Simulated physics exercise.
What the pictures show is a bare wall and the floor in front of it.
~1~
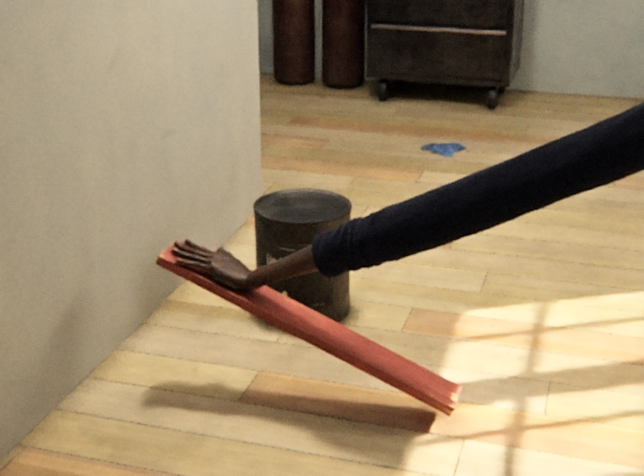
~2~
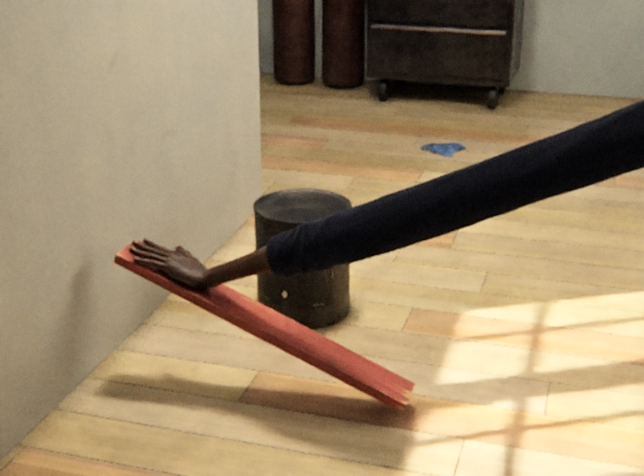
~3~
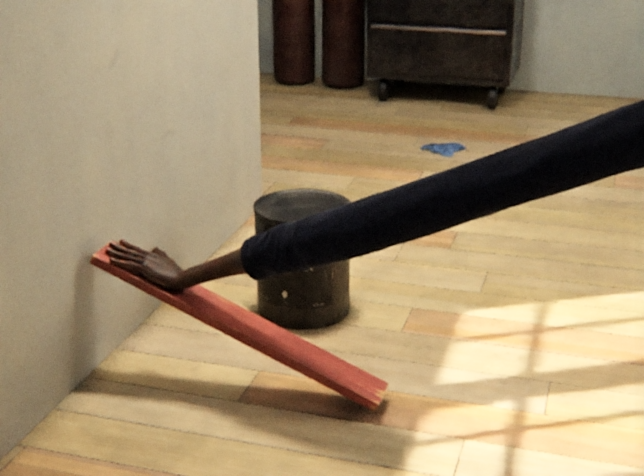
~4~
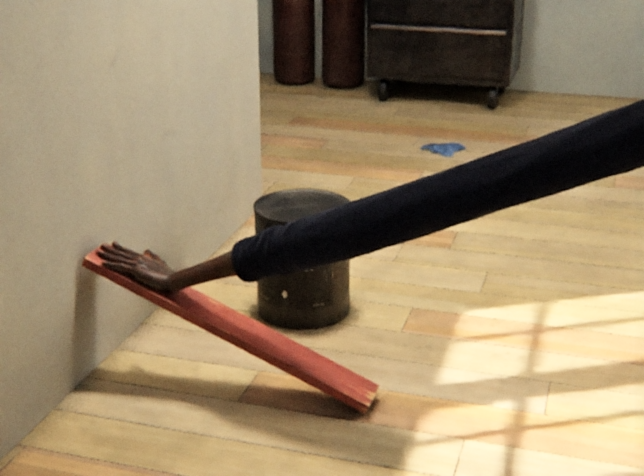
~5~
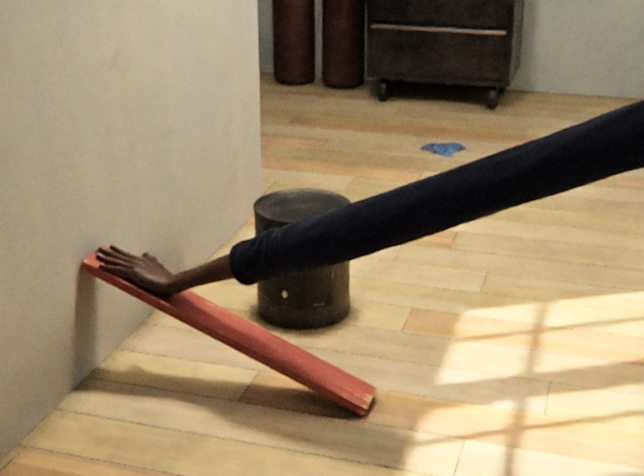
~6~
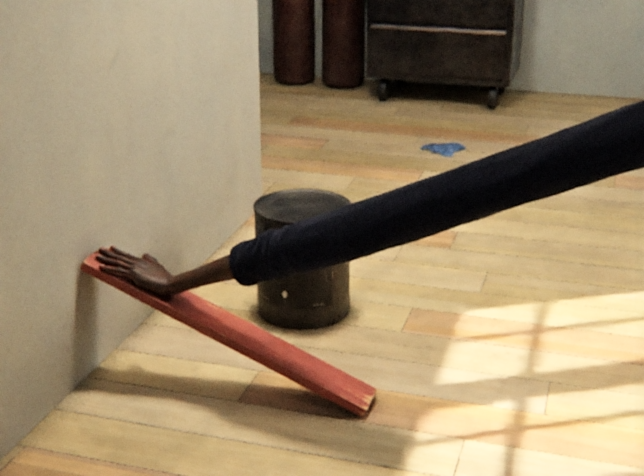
A red plank, gripped near its upper end by a hand in a dark sleeve, moves left across a wooden floor, passing in front of a black pail. It slows as its raised end nears the bare wall, then leans against it, nearly motionless, with the hand still on it.
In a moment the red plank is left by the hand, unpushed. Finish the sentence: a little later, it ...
A little later, it has slipped down.
Then, 0.30 s later than the last frame, red plank leaning 19° more than when let go near (242, 376).
Then, 0.40 s later than the last frame, red plank leaning 24° more than when let go near (243, 373).
Then, 1.60 s later than the last frame, red plank leaning 22° more than when let go near (244, 383).
When it is over, moved from the start, red plank; black pail as before. End places, in pixels of the last picture, red plank near (244, 383). The plank gives way.
